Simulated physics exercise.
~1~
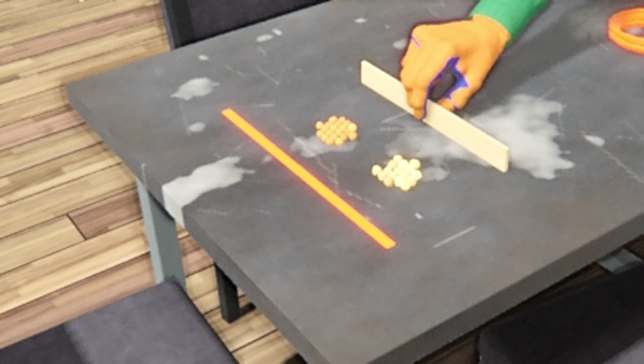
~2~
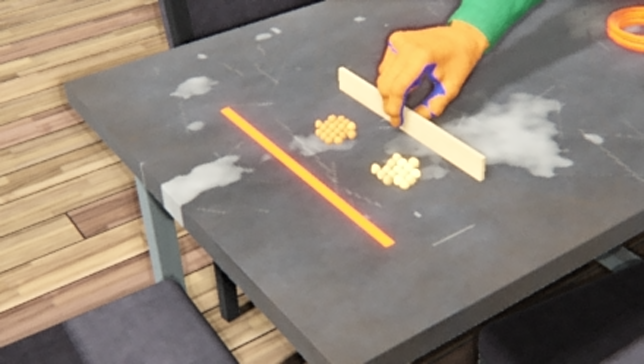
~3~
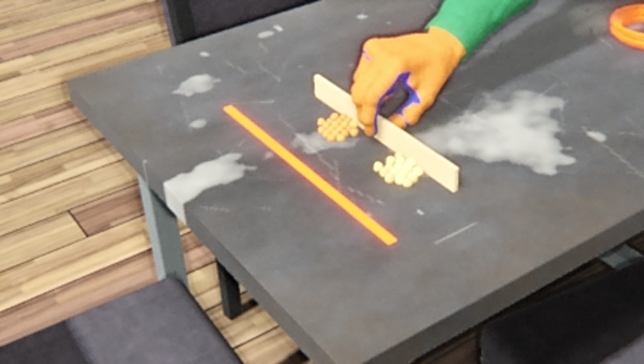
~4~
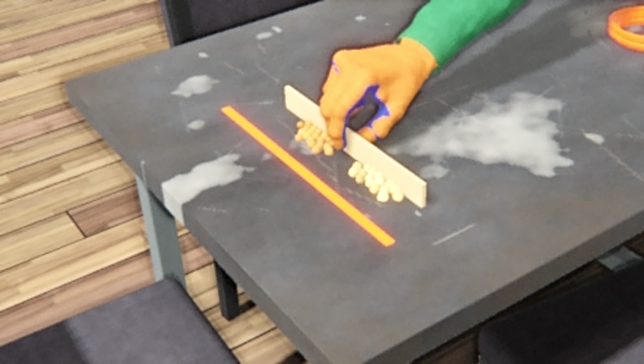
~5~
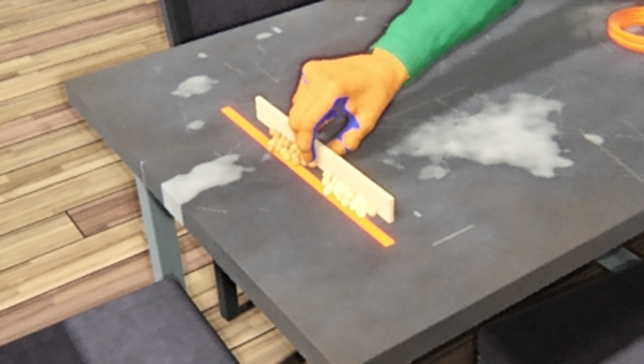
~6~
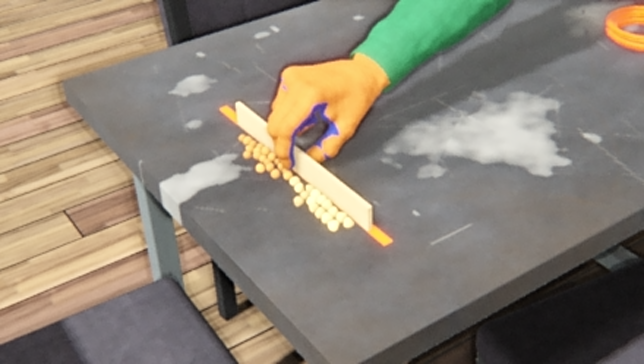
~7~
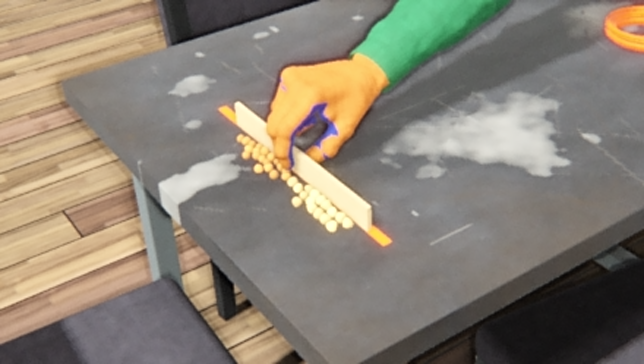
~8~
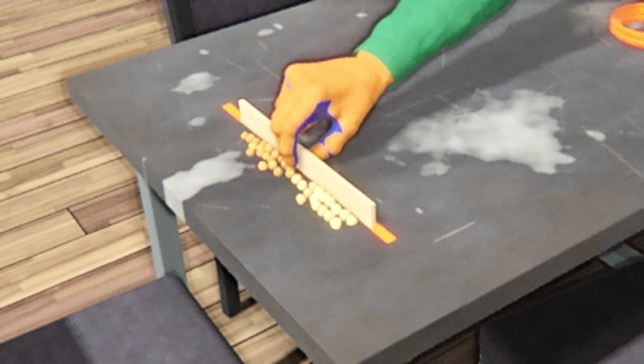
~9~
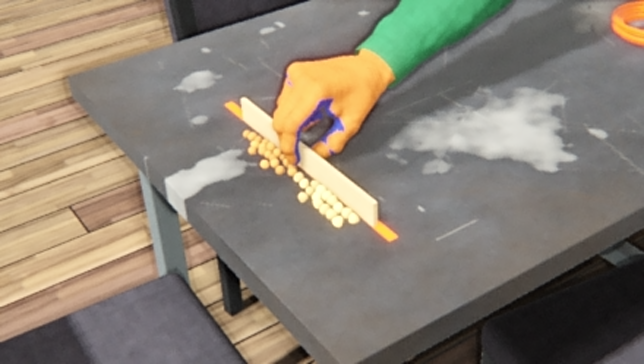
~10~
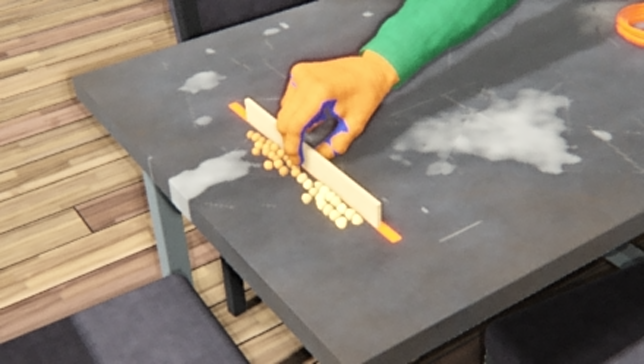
A hand in an orange glove, with a green sleeve, slides an upright, pale strip of card leftward across a dark, marked tabletop toward a line of orange tape. Two small piles of loose, round, yellowish bits sit between the card and the tape. The card reaches the piles and pushes both along, spreading them into a ragged row against its face. The hand stops the card at the tape, with the bits just past the line. The card stays there, still held upright, and both piles remain on the table, short of its edge.
